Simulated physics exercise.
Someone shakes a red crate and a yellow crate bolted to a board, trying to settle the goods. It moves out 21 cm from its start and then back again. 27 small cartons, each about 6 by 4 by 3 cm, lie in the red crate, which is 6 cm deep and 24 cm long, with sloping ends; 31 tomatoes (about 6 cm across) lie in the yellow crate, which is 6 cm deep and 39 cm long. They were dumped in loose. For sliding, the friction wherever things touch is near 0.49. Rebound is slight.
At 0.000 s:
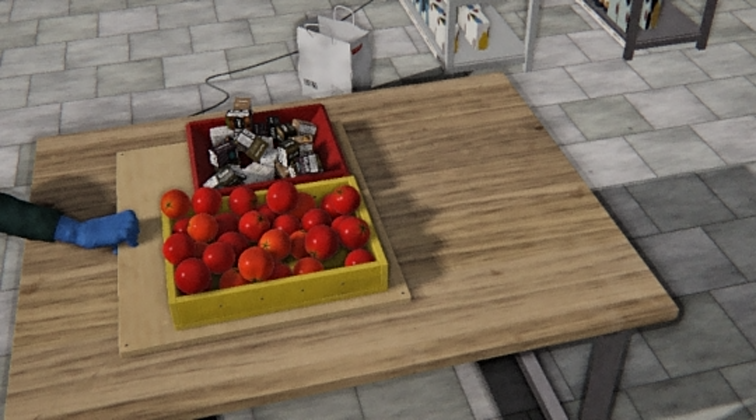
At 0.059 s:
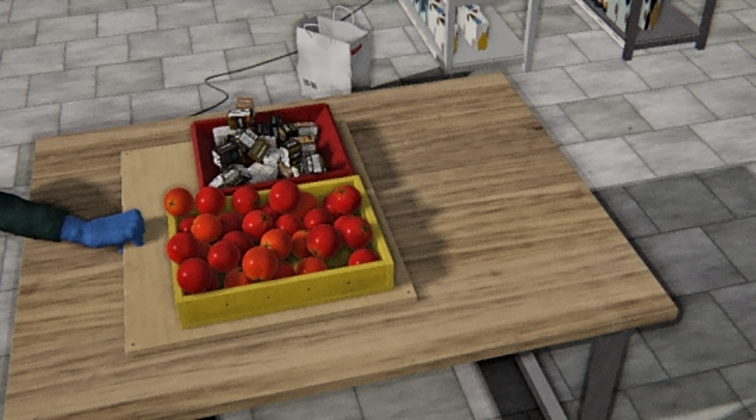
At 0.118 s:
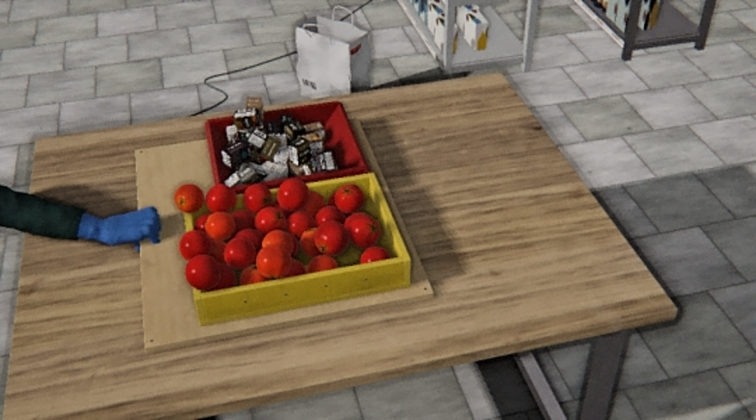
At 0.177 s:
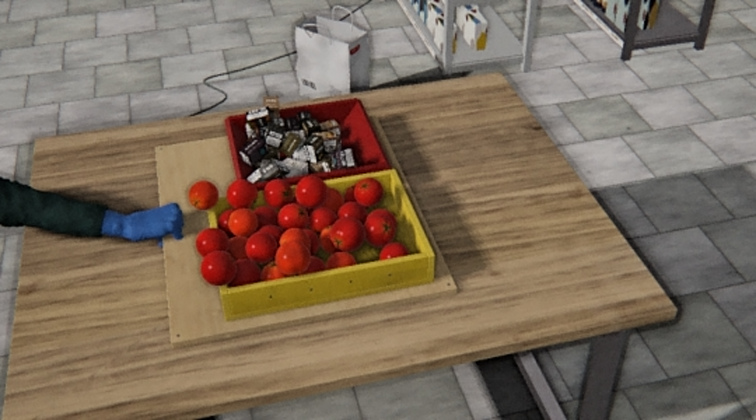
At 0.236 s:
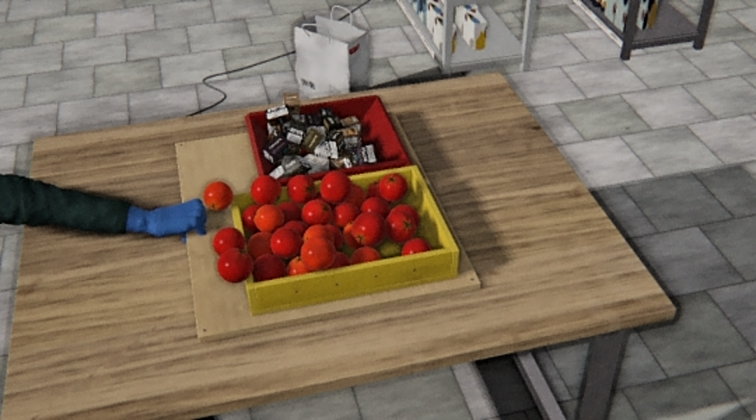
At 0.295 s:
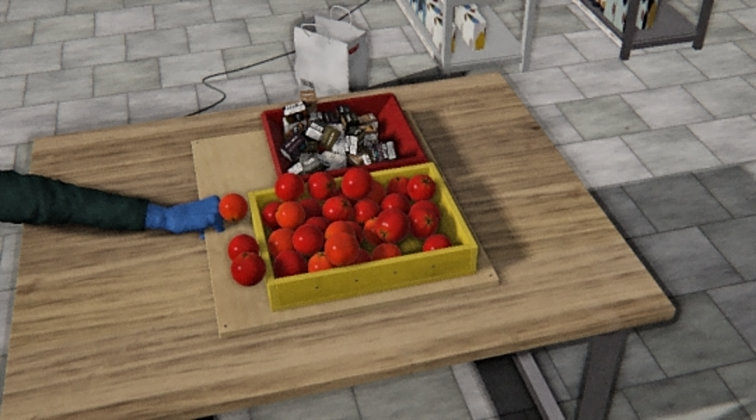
A blue-gloved hand pushed a thin board to the right across a wooden table, carrying a red crate of small cartons and a yellow crate of tomatoes, and three tomatoes came out on the left.
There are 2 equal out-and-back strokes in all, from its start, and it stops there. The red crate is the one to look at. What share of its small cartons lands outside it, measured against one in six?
The share is below one in six.
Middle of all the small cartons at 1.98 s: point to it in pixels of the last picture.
(257, 162).
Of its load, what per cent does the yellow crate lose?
Yellow crate: 25%.
After 0.57 s, 0 of 27 out of the red crate and 4 of 31 out of the yellow crate.
After 0.90 s, 0 of 27 out of the red crate and 5 of 31 out of the yellow crate.
After 1.38 s, 1 of 27 out of the red crate and 7 of 31 out of the yellow crate.
Outcome (at 1.98 s), 1 of 27 out of the red crate and 7 of 31 out of the yellow crate. Asked share, 1 of 27, 4 per cent.
